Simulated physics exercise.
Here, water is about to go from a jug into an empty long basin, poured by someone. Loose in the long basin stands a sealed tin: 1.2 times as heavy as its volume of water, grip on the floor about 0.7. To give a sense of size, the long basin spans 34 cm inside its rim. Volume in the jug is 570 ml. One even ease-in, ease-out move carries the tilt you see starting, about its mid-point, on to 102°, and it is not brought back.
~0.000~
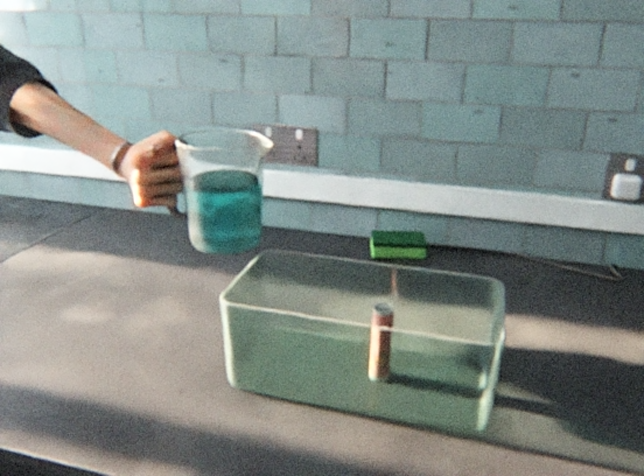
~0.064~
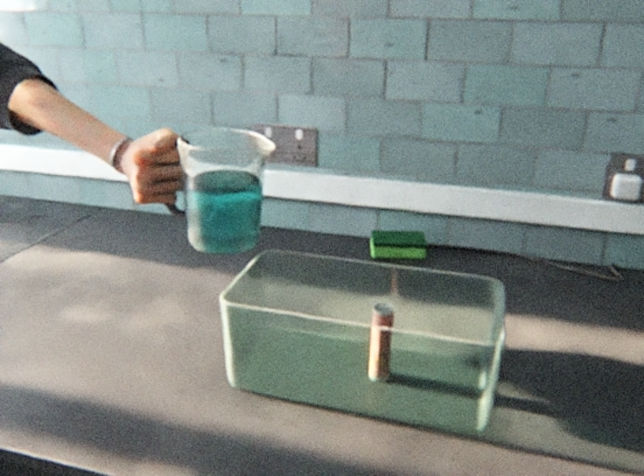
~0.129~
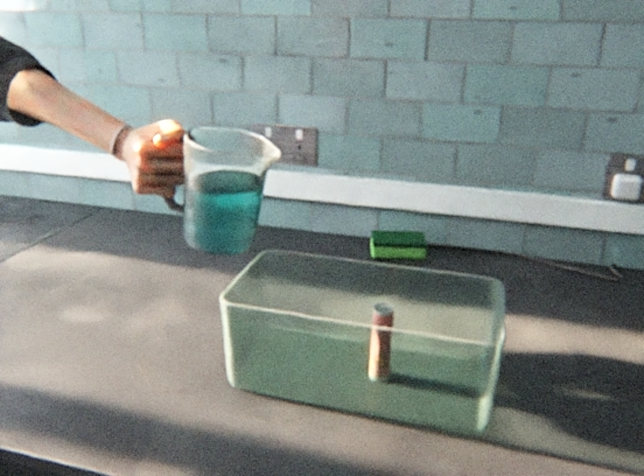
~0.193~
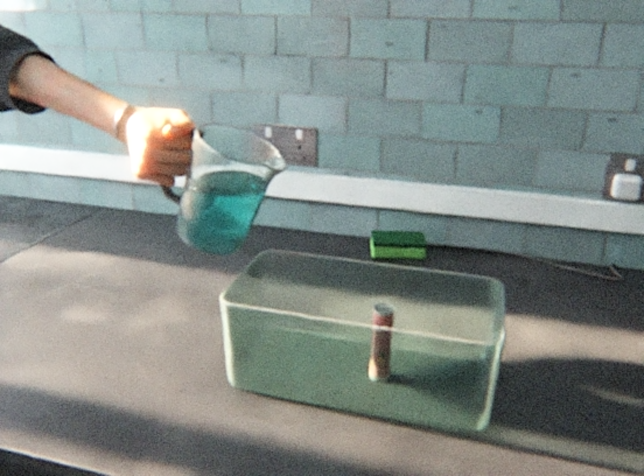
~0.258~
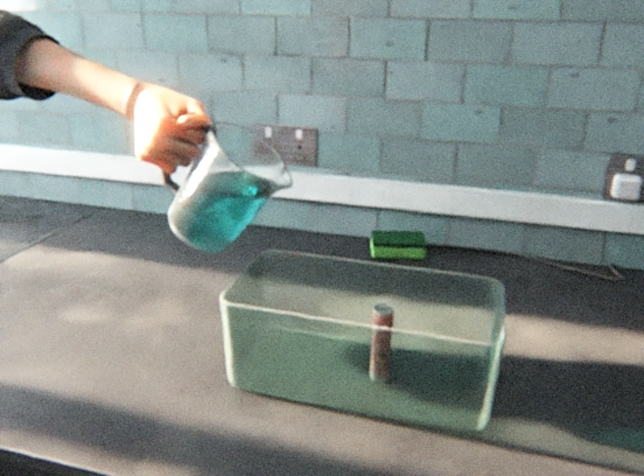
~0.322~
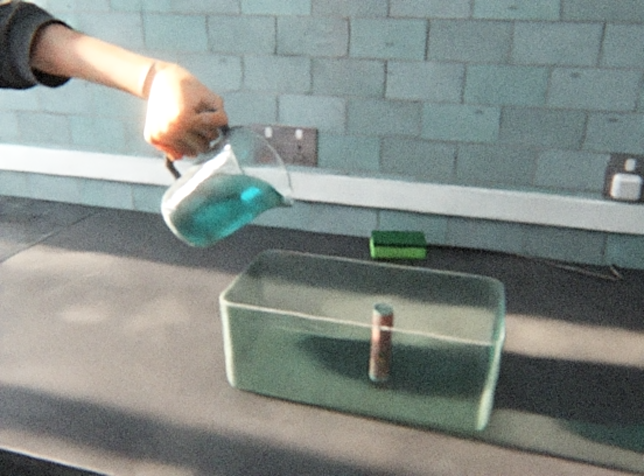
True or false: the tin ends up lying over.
False.
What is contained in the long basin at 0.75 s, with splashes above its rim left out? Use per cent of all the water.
Near 68 in a hundred.
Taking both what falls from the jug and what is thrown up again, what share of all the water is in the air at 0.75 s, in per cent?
Estimate: Around 12 per cent.
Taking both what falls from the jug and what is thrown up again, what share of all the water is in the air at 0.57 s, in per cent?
Some 20 % is the figure.
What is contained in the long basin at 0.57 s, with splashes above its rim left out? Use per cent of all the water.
Around 16%.
After 0.57 s the tilt is 98° and 65 per cent is still to pour; the tin stands where it began.
After 0.75 s the tilt is 102° and 21 per cent is still to pour; the tin stands where it began.
After 0.94 s the tilt is 102° and 5 per cent is still to pour; the tin stands where it began.
After 1.15 s the tilt is 102° and 1 per cent is still to pour; the tin stands where it began.
In the end the tin stands where it began.
